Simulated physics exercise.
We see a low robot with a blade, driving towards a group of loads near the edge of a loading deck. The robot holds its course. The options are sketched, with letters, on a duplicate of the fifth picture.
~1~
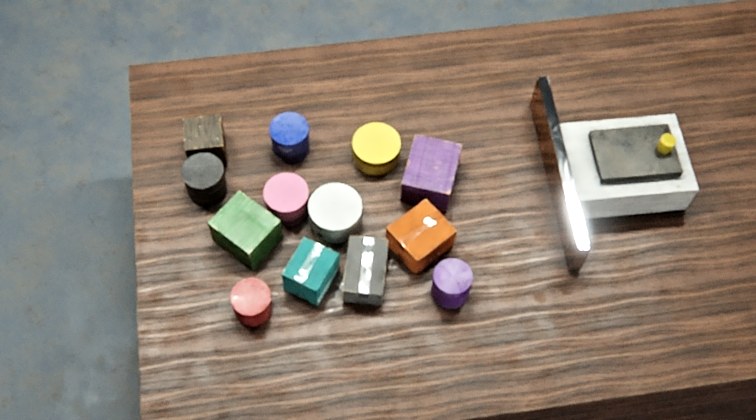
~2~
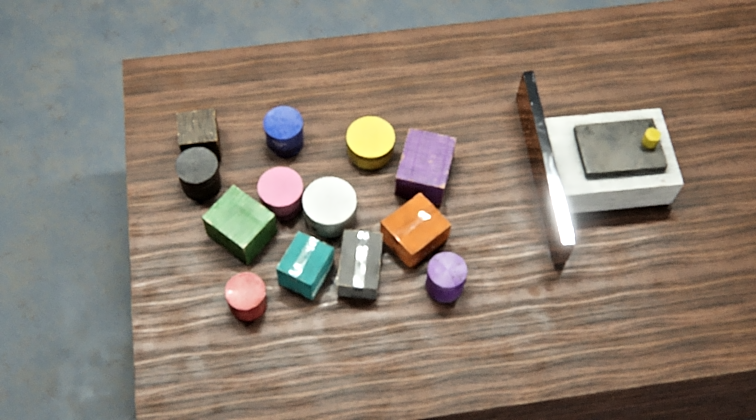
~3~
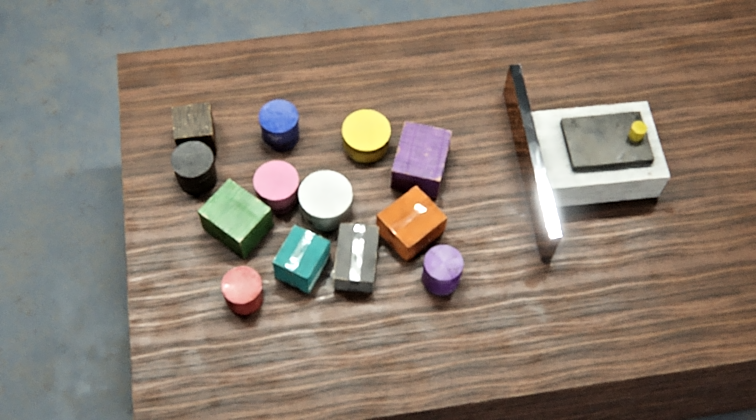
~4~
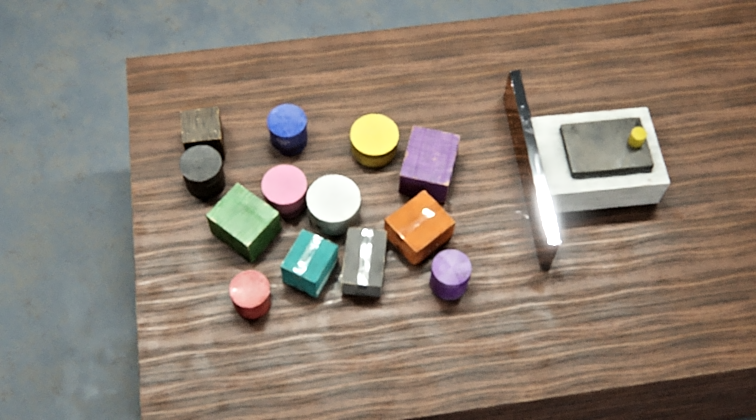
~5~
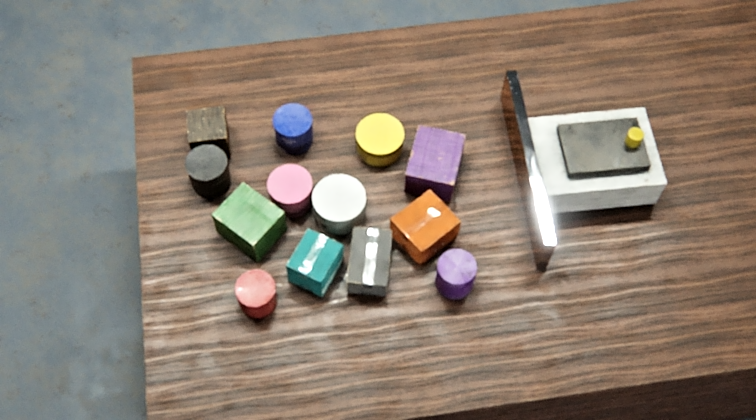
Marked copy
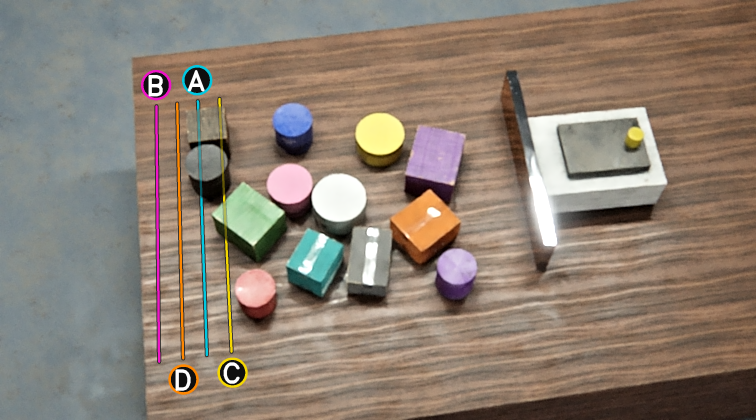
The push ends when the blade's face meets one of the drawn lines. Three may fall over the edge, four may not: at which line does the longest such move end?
Line C.
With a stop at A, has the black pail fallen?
Yes.
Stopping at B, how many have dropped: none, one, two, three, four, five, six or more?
Six or more.
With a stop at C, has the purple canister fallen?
By then, no.
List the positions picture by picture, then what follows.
In the first frame, green crate (246, 231); purple crate (431, 173); black pail (205, 180).
In the second frame, robot (614, 147); yellow pail (371, 144).
In the third frame, robot (600, 141); blue pail (280, 125).
In the fourth frame, robot (600, 146); red pail (251, 295).
In the fifth frame, robot (597, 147); orange box (425, 227); turquoise box (316, 263); black crate (209, 134).
On the marked copy, A at (202, 219); B at (158, 225); C at (225, 217); D at (180, 222).
With C. Early on, robot (490, 160); purple canister (417, 289); yellow pail (349, 135).
Further on, robot (382, 174); red pail (189, 336); green crate (187, 240).
At the end, robot (295, 185); turquoise box over the edge; green crate over the edge; two fallen.
As for the rest, A drops five; B drops nine; D drops five.
